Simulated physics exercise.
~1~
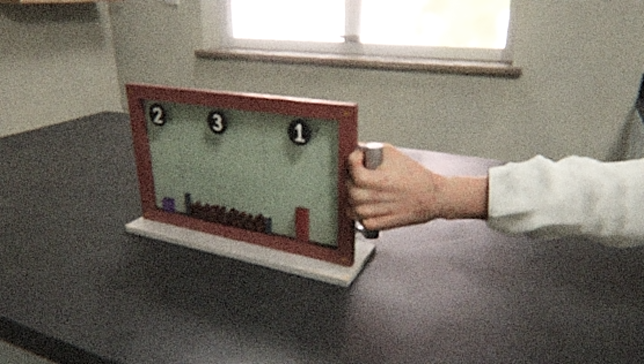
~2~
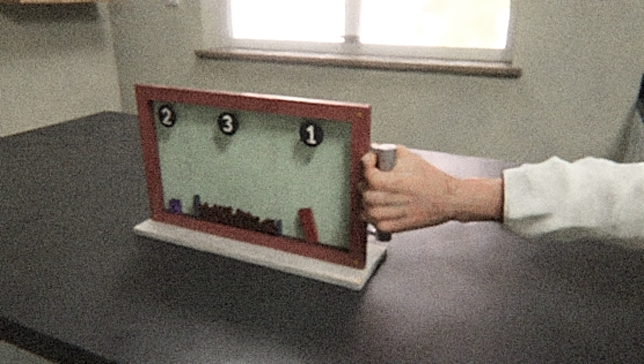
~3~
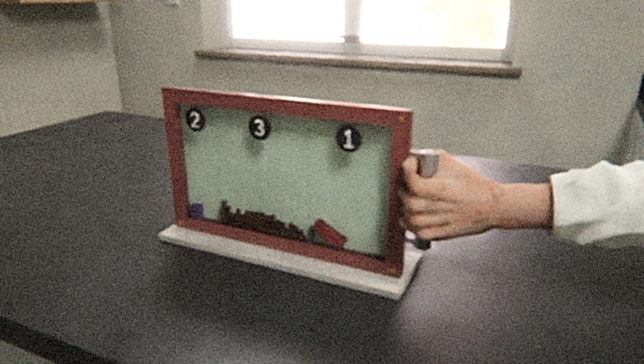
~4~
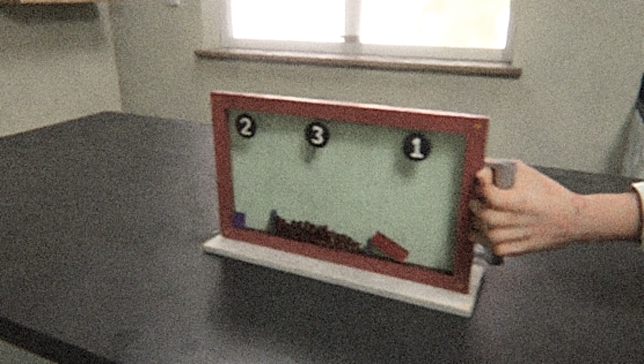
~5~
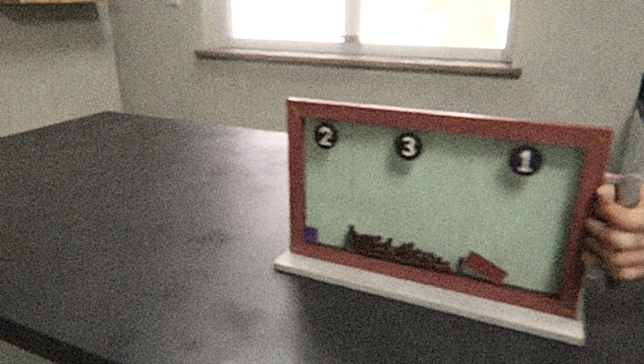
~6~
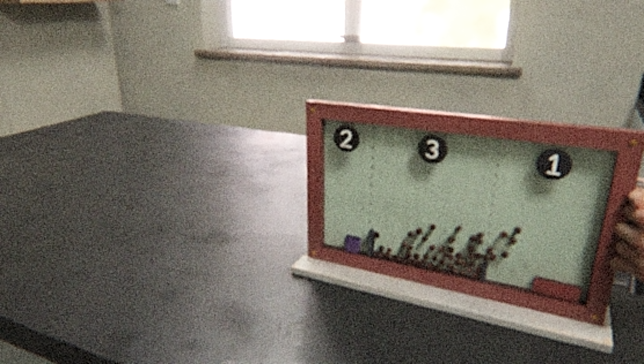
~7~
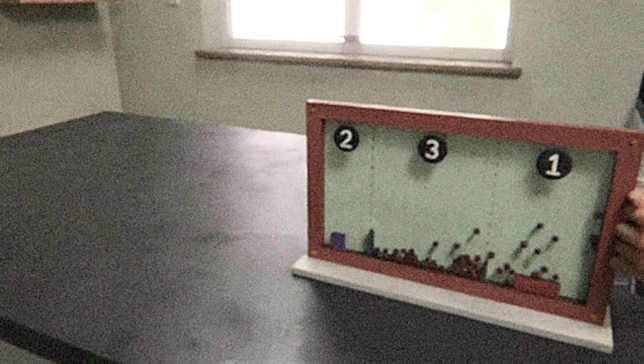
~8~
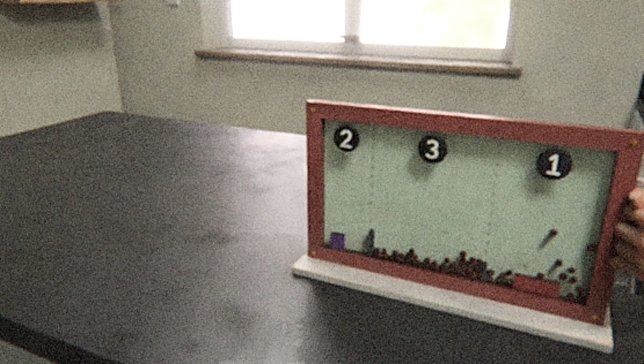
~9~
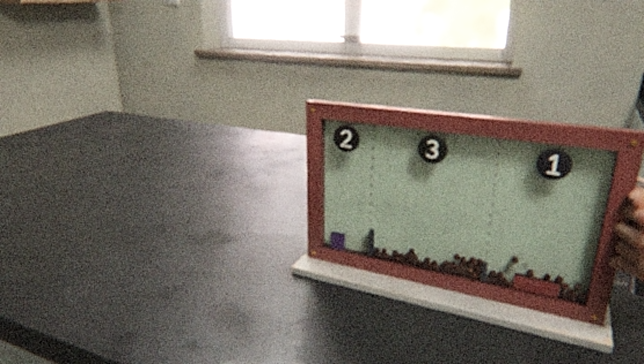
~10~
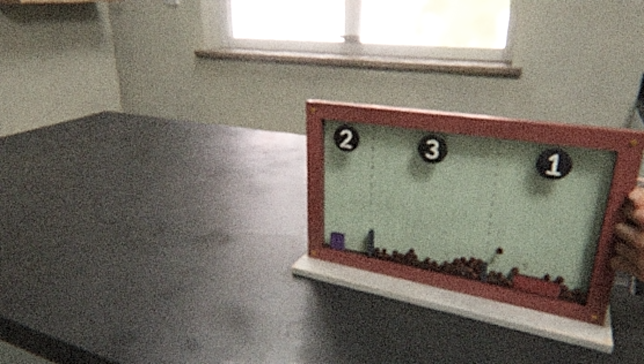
In this clip, a hand slides a flat, windowed case right along a dark counter, and the red block inside tips onto its side. The case stops, dark beads scatter rightward, and they settle mostly under the middle strip, with some around the fallen block at right.
